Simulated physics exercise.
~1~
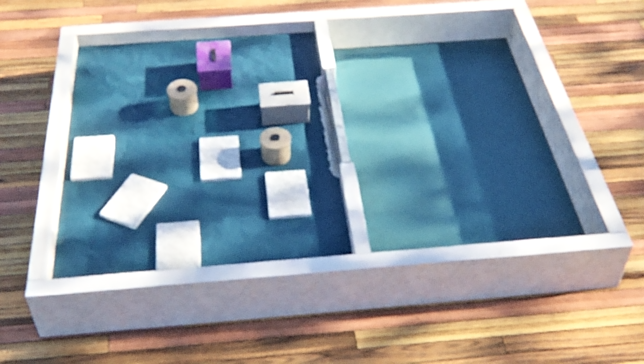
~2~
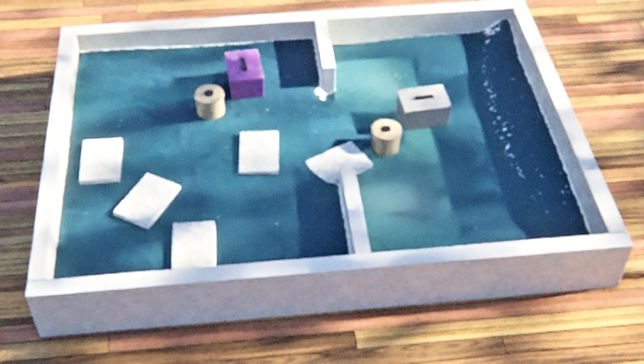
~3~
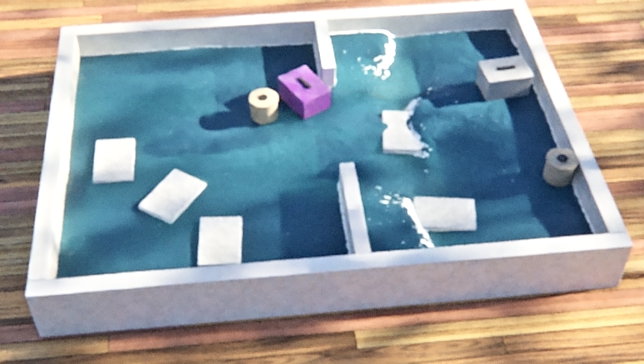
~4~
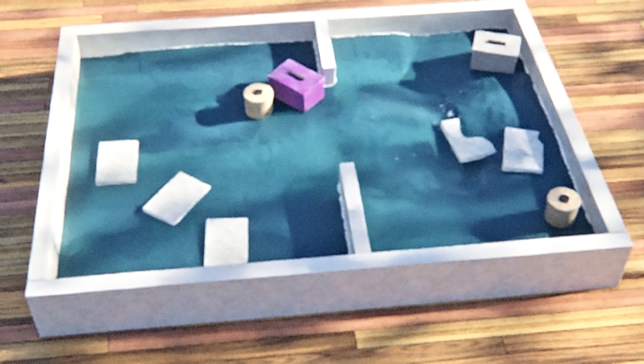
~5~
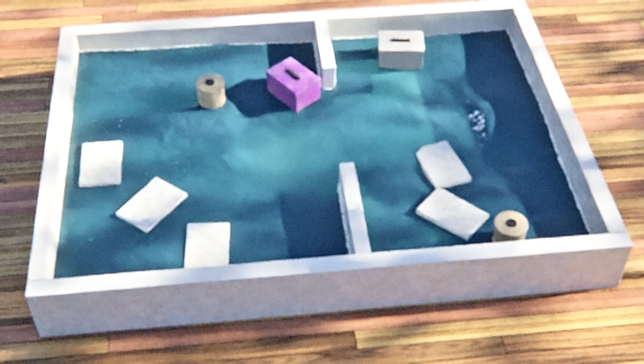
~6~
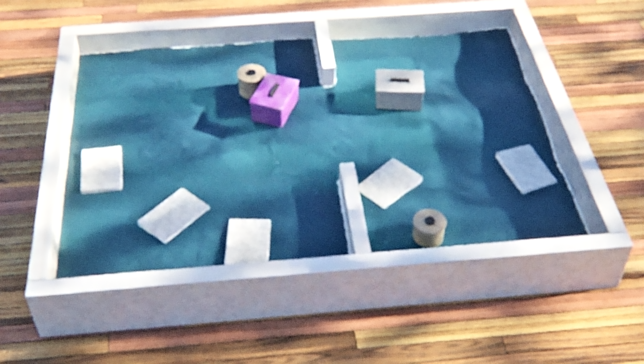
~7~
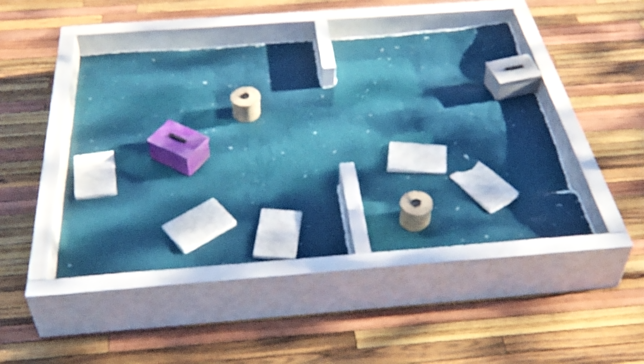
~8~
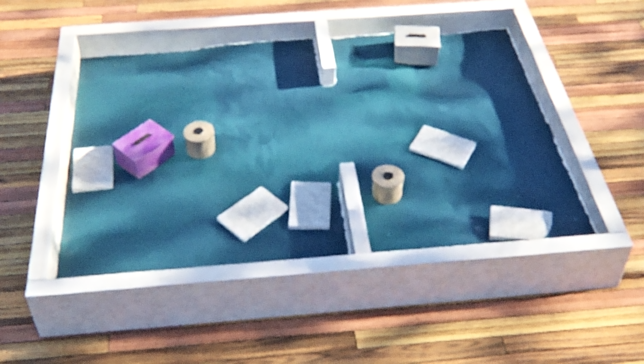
Water surged through a gap in the dividing wall of a white basin, sweeping a pale box, a round tub and two white tiles into the right side, while the purple box drifted toward the gap, then floated back left, still afloat.
